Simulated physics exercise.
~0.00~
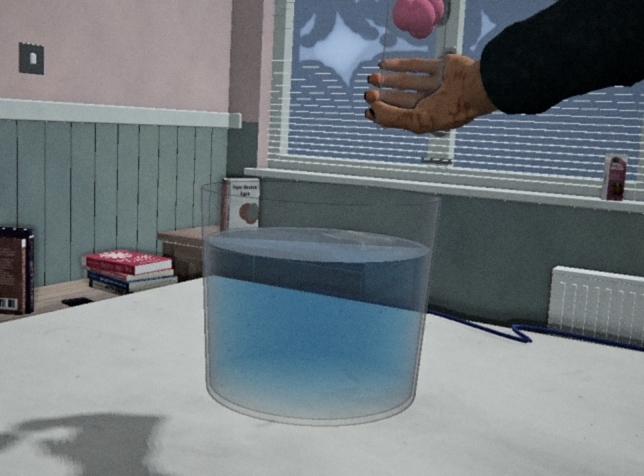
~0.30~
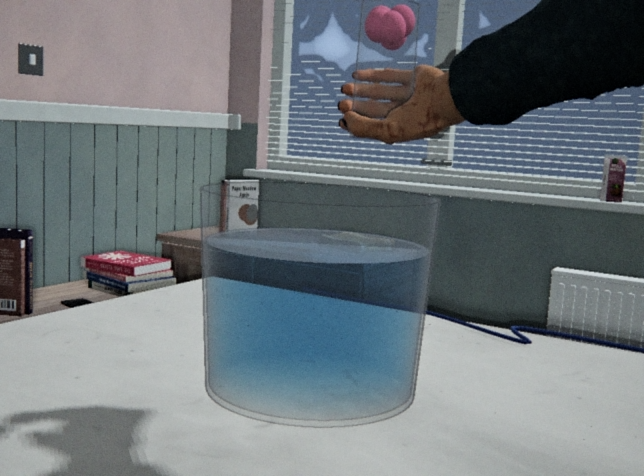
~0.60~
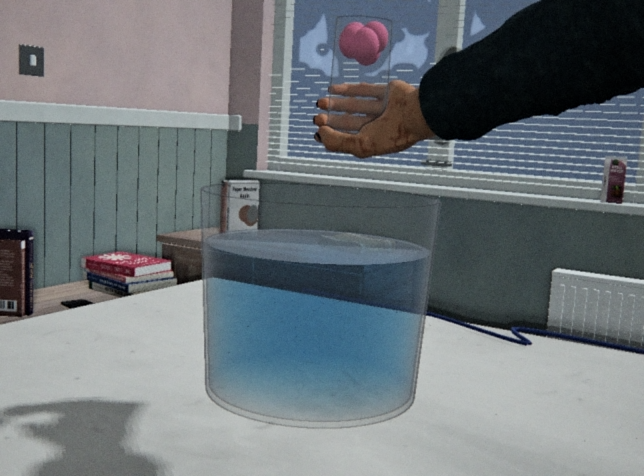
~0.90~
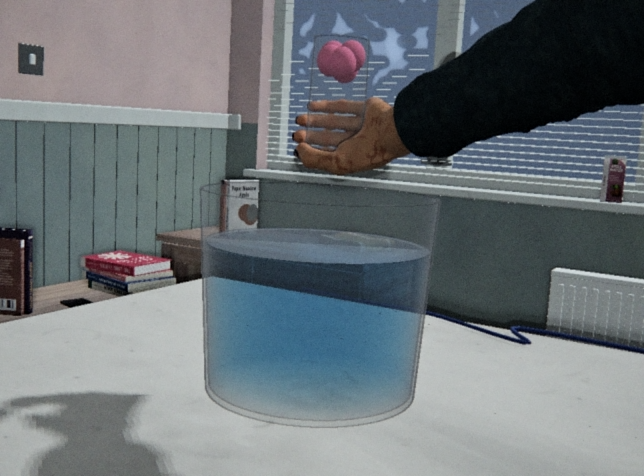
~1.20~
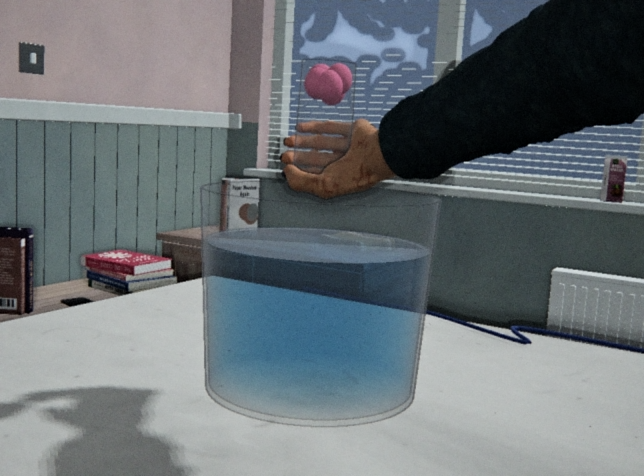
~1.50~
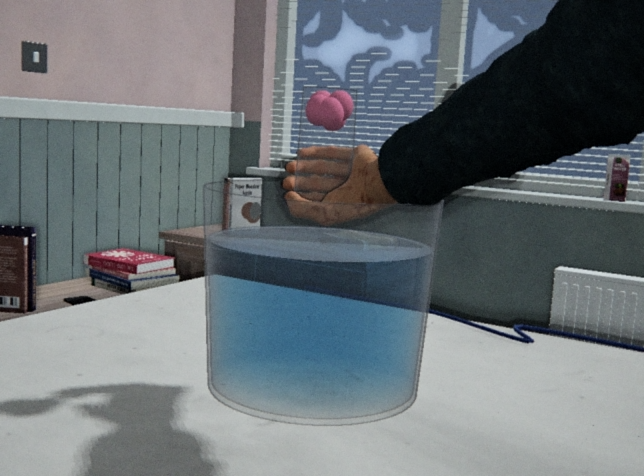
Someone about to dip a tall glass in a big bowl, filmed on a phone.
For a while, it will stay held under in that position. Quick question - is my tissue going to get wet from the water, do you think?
Not reached.
Around 2.0 s, the tall glass enters the water.
Around 2.6 s, air is trapped inside and holds the level down.
Around 4.0 s, the tall glass is under, still full of air, and the tissue is dry.
